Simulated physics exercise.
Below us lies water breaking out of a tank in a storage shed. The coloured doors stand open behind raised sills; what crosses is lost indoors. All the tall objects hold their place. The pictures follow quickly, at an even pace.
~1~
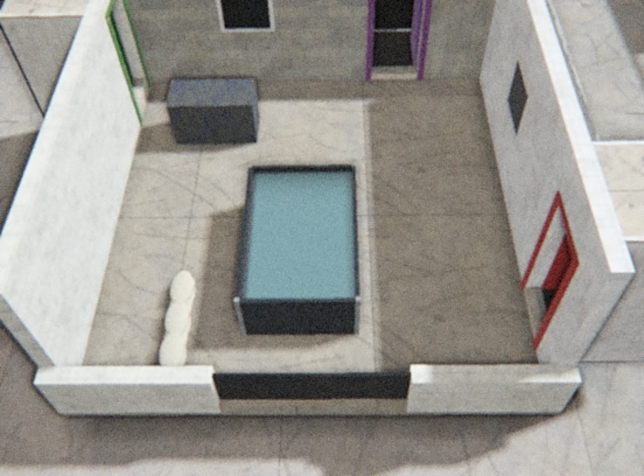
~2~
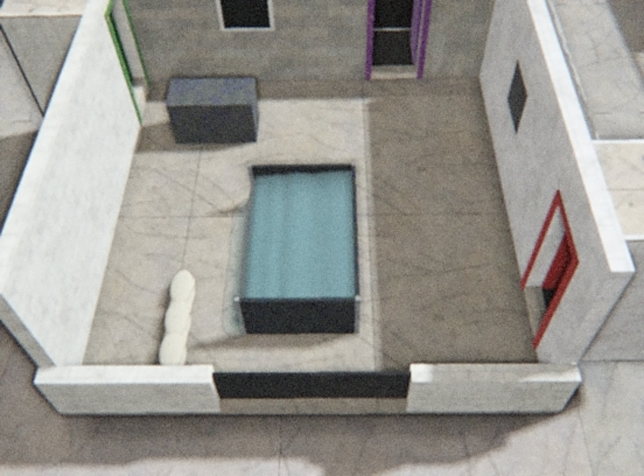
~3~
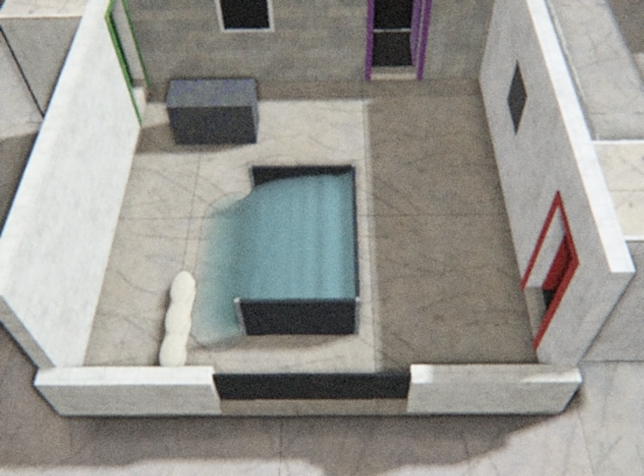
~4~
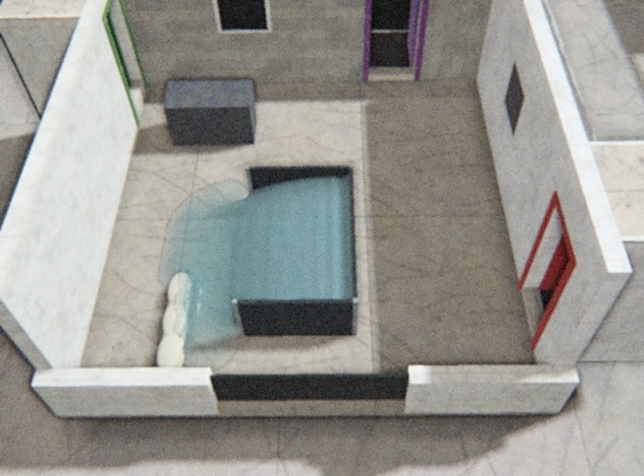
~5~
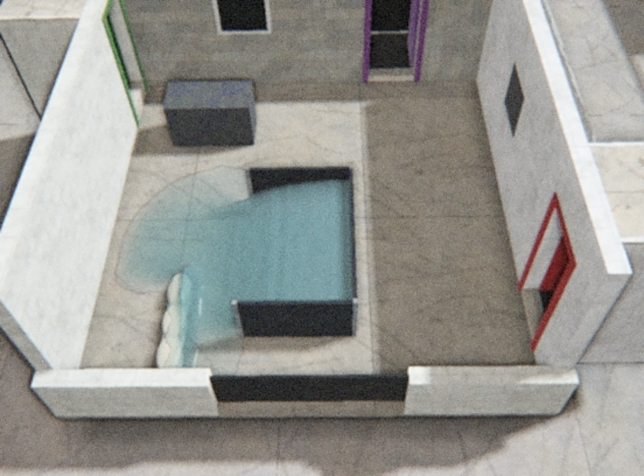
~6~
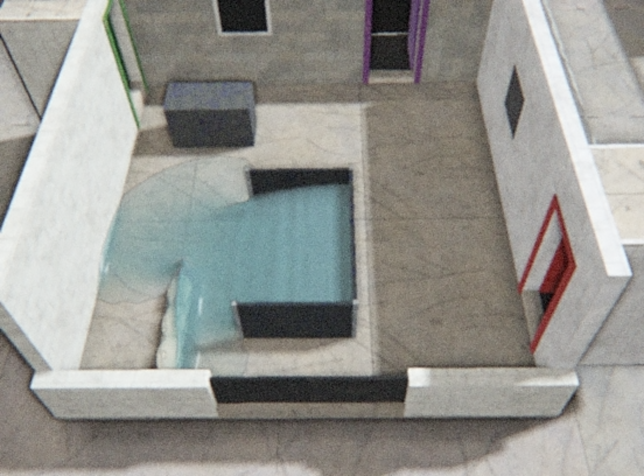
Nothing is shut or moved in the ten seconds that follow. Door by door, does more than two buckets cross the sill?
One by one: The red door holds within the limit; the purple door holds within the limit; the green door holds within the limit.
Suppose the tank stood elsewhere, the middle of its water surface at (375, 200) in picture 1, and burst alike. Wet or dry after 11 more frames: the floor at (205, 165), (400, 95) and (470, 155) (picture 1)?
In turn: Wet, clear, no water.
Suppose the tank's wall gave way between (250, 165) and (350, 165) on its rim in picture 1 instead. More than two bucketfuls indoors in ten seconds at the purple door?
In short: Purple is over.
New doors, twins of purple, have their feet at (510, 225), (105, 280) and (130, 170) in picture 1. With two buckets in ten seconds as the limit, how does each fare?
One after the other: Lets less in, goes over, passes that mark.
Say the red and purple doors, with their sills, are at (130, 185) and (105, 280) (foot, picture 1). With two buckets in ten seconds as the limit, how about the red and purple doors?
Then: Red door takes more; purple door floods.
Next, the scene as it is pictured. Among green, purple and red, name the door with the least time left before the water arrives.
I say the green-painted one.
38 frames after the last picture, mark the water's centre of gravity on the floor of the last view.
Roughly at (287, 208).
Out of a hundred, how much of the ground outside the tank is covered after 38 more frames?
About 90 per cent.
A moment on, water covers 30 % of the floor; the red door not reached, the purple door not reached, the green door not reached.
Next, water covers 40 % of the floor; the red door not reached, the purple door not reached, the green door wet at the sill, nothing in.
Then, water covers 65 % of the floor; the red door under two buckets in, the purple door not reached, the green door under two buckets in.
Later, water covers 90 % of the floor; the red door under two buckets in, the purple door wet at the sill, nothing in, the green door under two buckets in.
In the end, water covers 95 % of the floor; the red door under two buckets in, the purple door wet at the sill, nothing in, the green door under two buckets in.
